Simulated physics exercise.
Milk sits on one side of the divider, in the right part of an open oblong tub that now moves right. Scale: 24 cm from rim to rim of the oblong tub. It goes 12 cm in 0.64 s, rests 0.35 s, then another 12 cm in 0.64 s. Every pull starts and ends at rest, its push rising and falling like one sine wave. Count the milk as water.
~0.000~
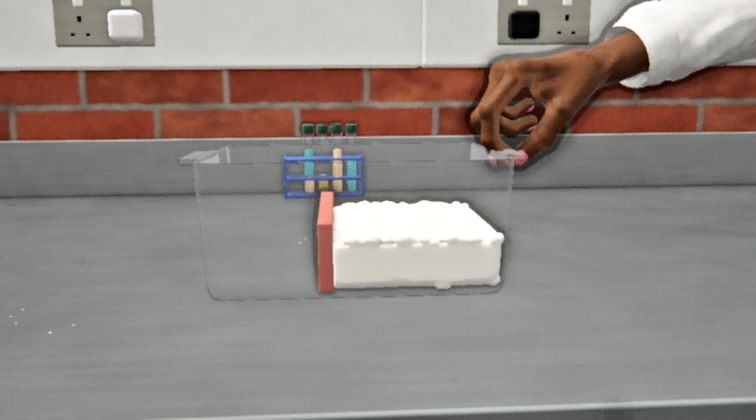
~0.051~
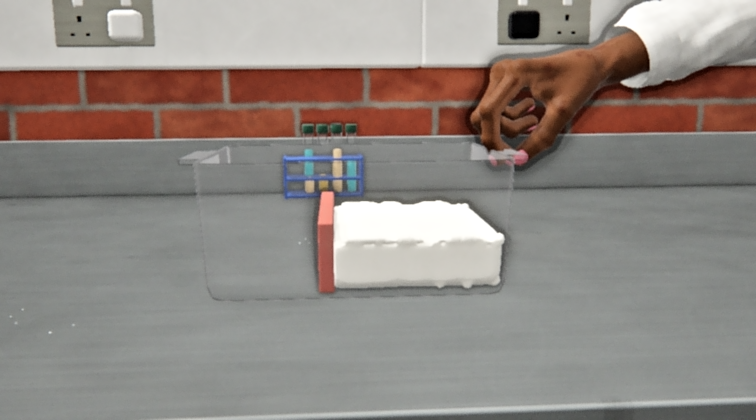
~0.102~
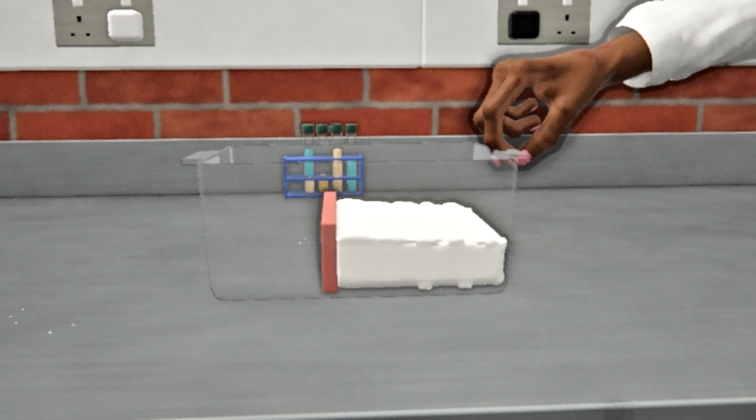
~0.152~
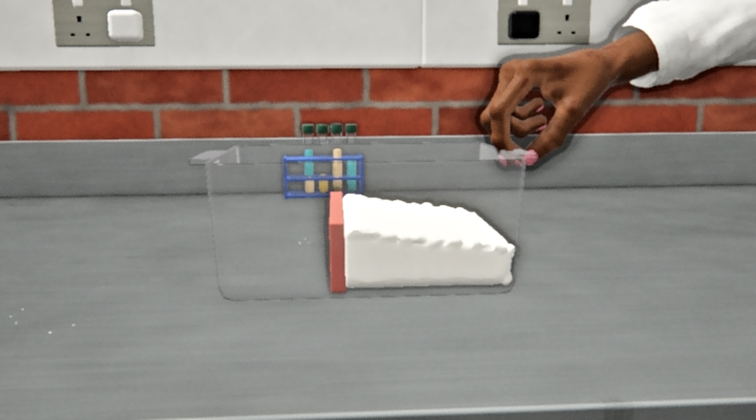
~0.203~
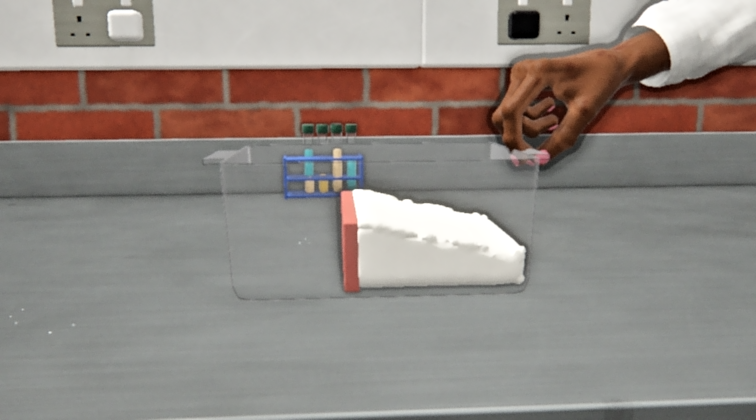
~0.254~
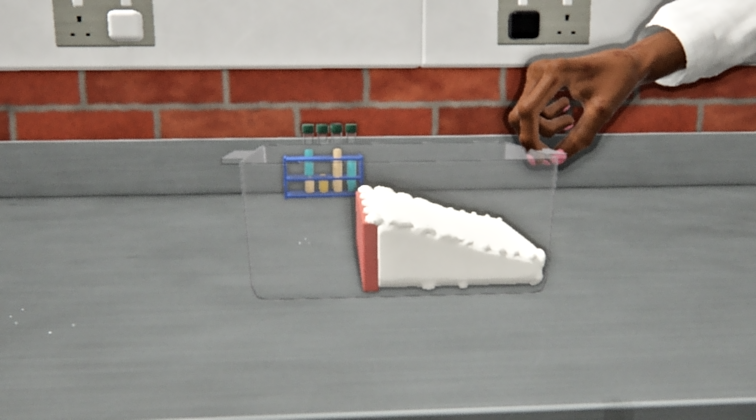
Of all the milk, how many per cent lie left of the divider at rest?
About 19 per cent.
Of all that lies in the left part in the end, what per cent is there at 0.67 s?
Near 10 in a hundred.
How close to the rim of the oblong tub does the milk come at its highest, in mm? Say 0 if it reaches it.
About 10 mm.
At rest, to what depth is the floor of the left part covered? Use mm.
Some 14 mm deep.
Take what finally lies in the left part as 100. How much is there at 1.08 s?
Near 40 in a hundred.
After 0.67 s it has gone 12 cm; 1 per cent is on the left side and 0 is out of the oblong tub.
After 1.08 s it has gone 12 cm; 7 per cent is on the left side and 0 is out of the oblong tub.
After 1.50 s it has gone 22 cm; 12 per cent is on the left side and 0 is out of the oblong tub.
After 1.91 s it has gone 23 cm; 19 per cent is on the left side and 0 is out of the oblong tub.
In the end 19 per cent is on the left side and 0 is out of the oblong tub.
